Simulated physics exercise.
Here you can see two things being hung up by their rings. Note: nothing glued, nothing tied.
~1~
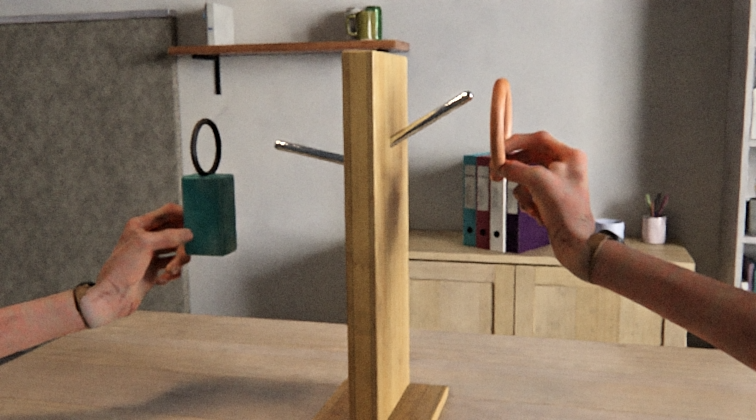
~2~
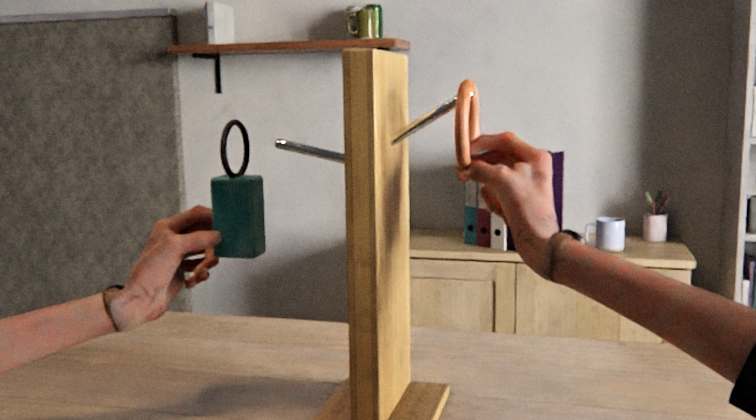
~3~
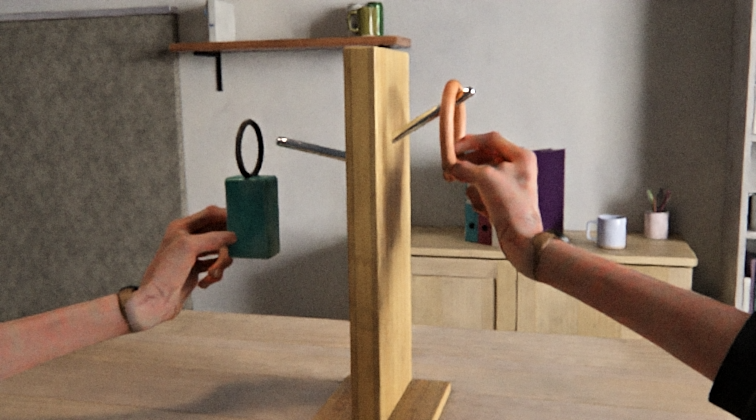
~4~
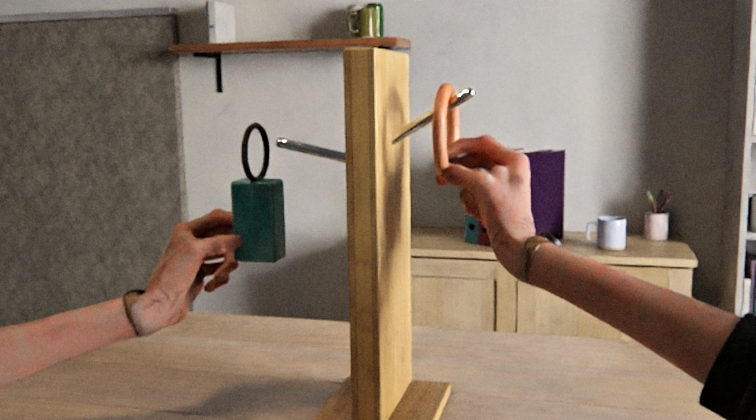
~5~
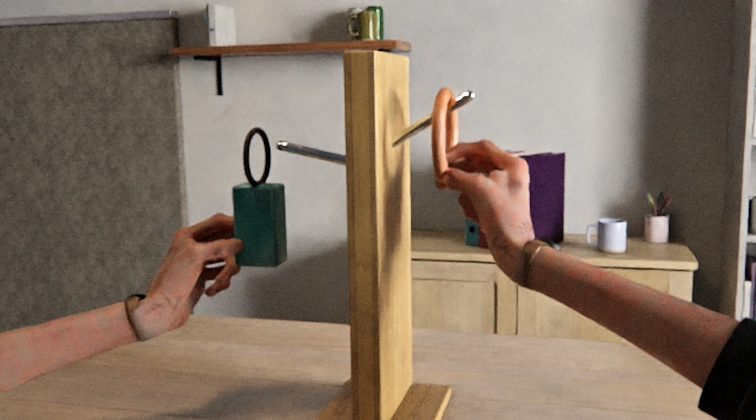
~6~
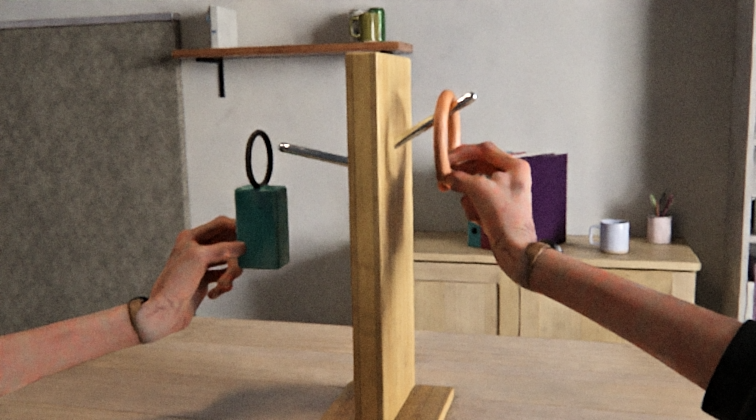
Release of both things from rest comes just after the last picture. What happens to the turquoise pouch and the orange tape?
In the end the turquoise pouch has fallen, the orange tape is still up.
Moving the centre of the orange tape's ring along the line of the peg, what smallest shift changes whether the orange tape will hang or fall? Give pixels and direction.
A shift of 32 pixels to the right.
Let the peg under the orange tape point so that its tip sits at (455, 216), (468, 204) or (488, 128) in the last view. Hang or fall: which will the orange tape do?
In order: Tumbles; tumbles; stays put.
Then, 0.18 s past the last view, turquoise pouch in the air near (265, 275); orange tape leaning 7° off how it started near (448, 141).
Then, 0.40 s past the last view, turquoise pouch come down near (268, 345); orange tape at rest near (446, 141).
Finally, the turquoise pouch slips down, near (268, 345); the orange tape hangs there, near (446, 141).
